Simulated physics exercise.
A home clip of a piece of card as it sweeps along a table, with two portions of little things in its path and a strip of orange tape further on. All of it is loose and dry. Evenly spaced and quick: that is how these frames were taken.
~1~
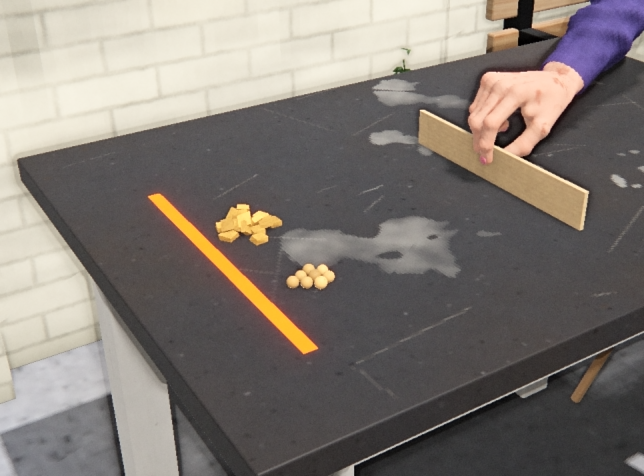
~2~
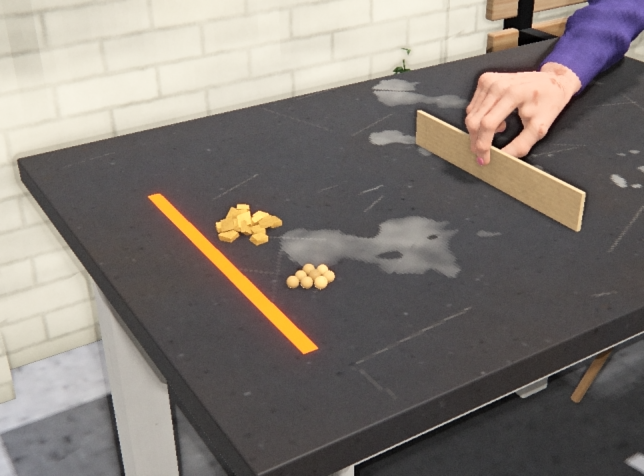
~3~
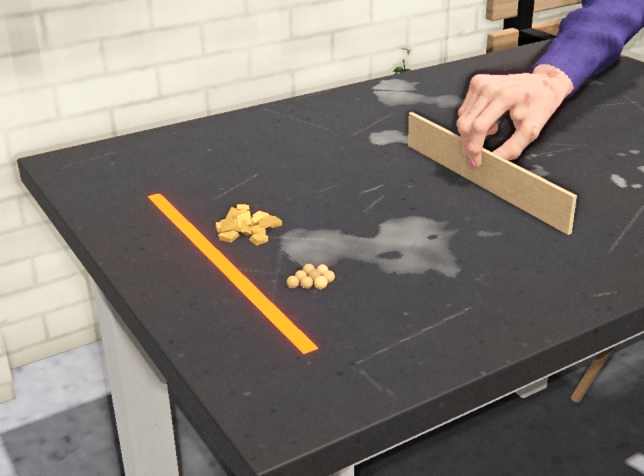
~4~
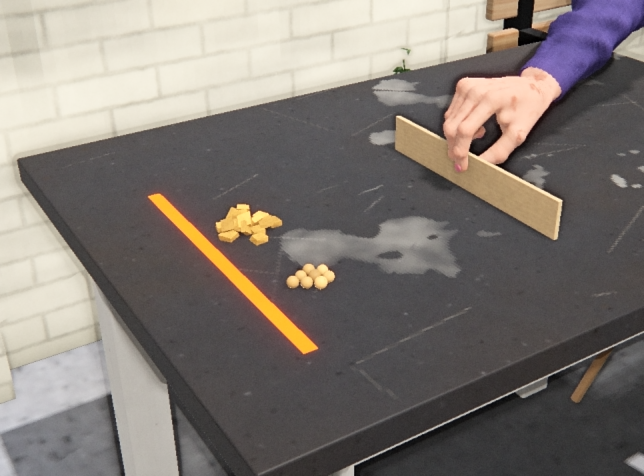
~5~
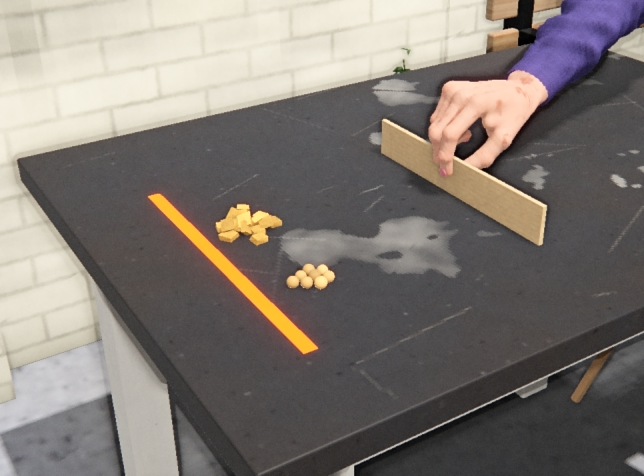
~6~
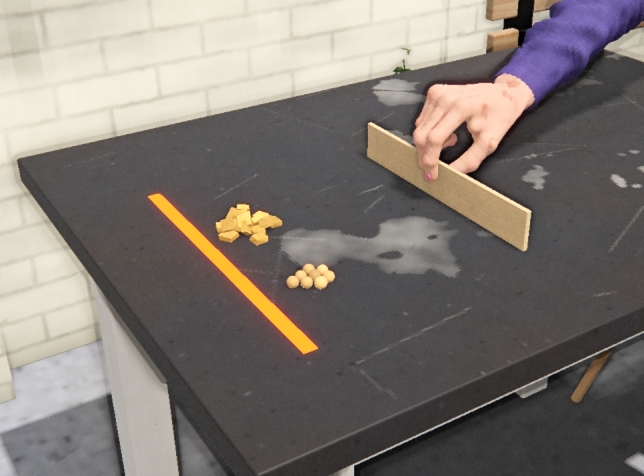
To begin with, a hand in a purple sleeve holds a tan card upright on a dark table, with round beads and small yellowish pieces lying near an orange strip. The hand then slides the card a short way left across the tabletop, while both little piles stay still, untouched.
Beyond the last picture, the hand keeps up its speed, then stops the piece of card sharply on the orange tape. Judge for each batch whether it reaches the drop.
As I see it, the front batch ends up partly off. The back batch ends up fully on.
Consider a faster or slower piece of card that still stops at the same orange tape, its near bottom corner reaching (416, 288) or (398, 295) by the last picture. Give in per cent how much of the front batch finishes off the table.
Try 1: Around 100 percent; try 2: Around 100 percent.
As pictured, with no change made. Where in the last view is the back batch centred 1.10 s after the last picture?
Around (166, 249).
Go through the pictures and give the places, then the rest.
The first frame shows piece of card near (572, 203), at rest; orange tape near (160, 201), well back from the edge; edge at (121, 298); front batch near (315, 276), a few round wooden beads; back batch near (239, 225), a few cereal squares.
The second frame shows piece of card near (569, 204); back batch near (239, 225).
The third frame shows piece of card near (560, 208); front batch near (315, 276).
The fourth frame shows piece of card near (546, 212); back batch near (239, 225).
The fifth frame shows piece of card near (531, 218); front batch near (315, 276).
The sixth frame shows piece of card near (515, 223); orange tape near (160, 201); edge at (121, 298); front batch near (315, 276); back batch near (239, 225).
Then, 0.40 s on from there, piece of card still moving, near (331, 194); front batch all on the table, its front near (293, 282); back batch all on the table, its front near (229, 236).
Then, 0.82 s on from there, piece of card stopped at the orange tape; front batch all on the table, its front near (215, 299); back batch all on the table, its front near (143, 253).
Then, 1.10 s on from there, piece of card stopped at the orange tape; front batch a little over the edge; back batch all on the table, its front near (136, 255).
In the end, piece of card stopped at the orange tape; front batch the whole lot over the edge; back batch all on the table, its front near (136, 255).
